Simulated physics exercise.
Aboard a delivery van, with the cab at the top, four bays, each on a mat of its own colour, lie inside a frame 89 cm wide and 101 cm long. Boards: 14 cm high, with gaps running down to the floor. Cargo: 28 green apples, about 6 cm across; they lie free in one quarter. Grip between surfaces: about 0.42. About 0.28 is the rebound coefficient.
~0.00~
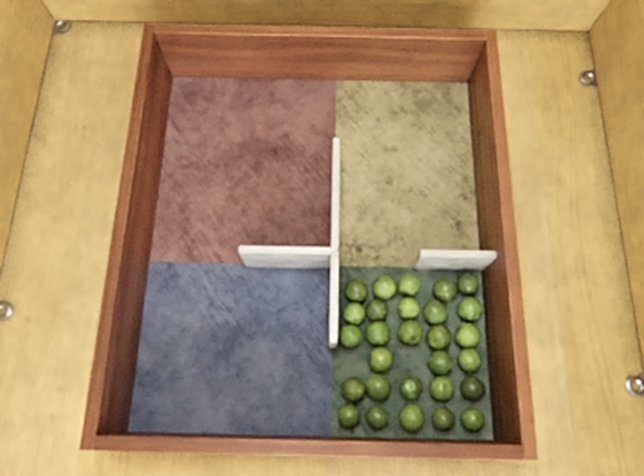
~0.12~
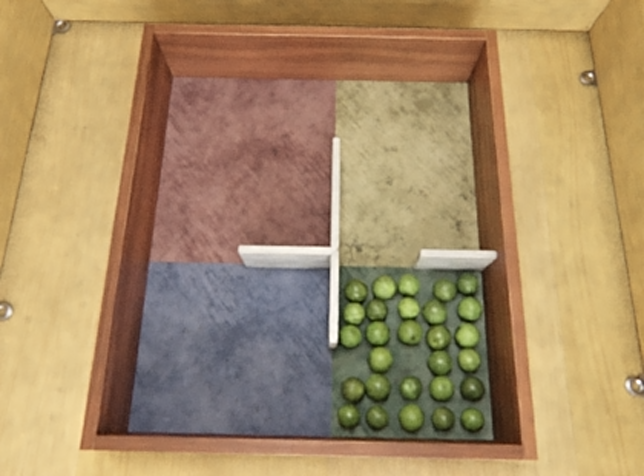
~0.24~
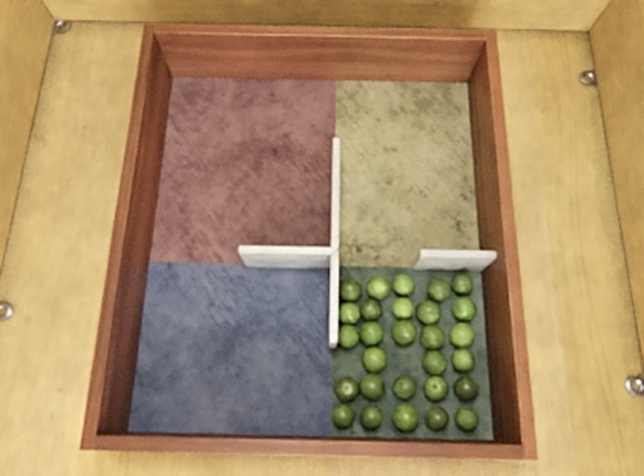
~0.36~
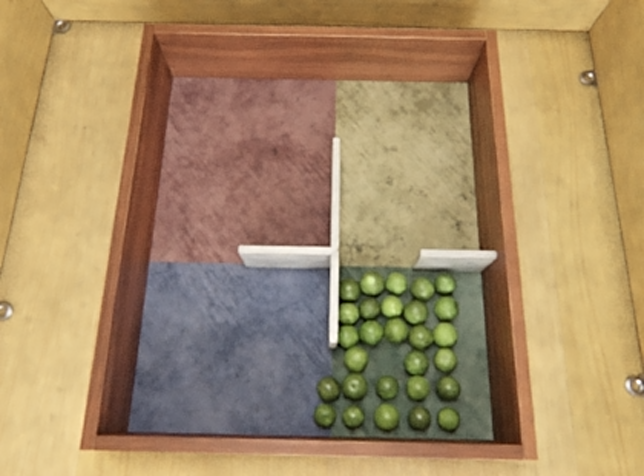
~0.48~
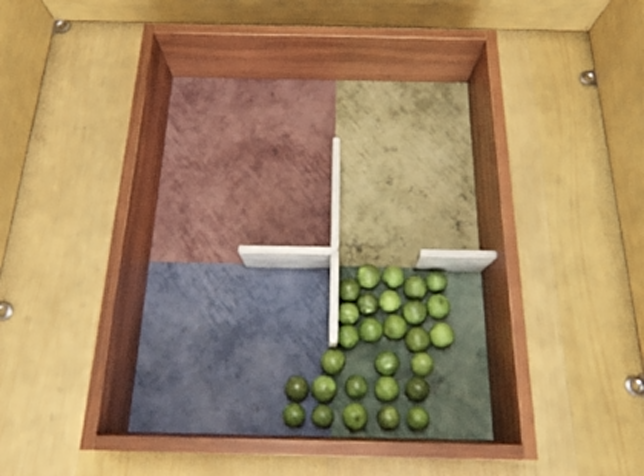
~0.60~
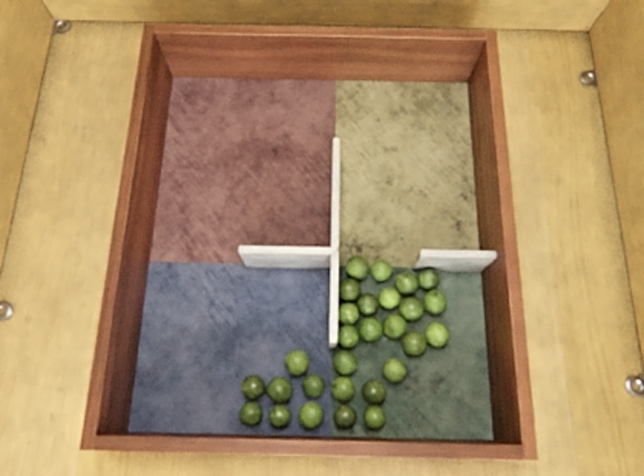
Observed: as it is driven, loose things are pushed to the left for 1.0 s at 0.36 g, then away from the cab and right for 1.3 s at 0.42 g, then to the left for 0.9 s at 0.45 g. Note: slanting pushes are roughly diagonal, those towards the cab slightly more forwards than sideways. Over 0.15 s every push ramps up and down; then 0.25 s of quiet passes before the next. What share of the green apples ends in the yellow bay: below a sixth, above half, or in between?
In the yellow bay, under one-sixth of them finish up.
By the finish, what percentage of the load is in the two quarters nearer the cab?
That works out to roughly 10 percent.
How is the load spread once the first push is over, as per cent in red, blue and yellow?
Red 0, blue 50, yellow 10 %.
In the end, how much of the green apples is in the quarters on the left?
Some 80 %.
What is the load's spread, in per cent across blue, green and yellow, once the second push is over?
Result, in percent - blue: 30, green: 70, yellow: 0.
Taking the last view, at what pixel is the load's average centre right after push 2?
It works out to somewhere near (388, 397) in the final view.
After push 1 (1.24 s), 14 in the blue bay, 12 in the green bay and 2 in the yellow bay.
After push 2 (2.79 s), 8 in the blue bay and 20 in the green bay.
After push 3 (3.94 s), 21 in the blue bay, 6 in the green bay and 1 in the yellow bay.
Final count (at 4.80 s), 1 in the red bay, 21 in the blue bay, 5 in the green bay and 1 in the yellow bay. Asked share, 1 of 28, 4 per cent.
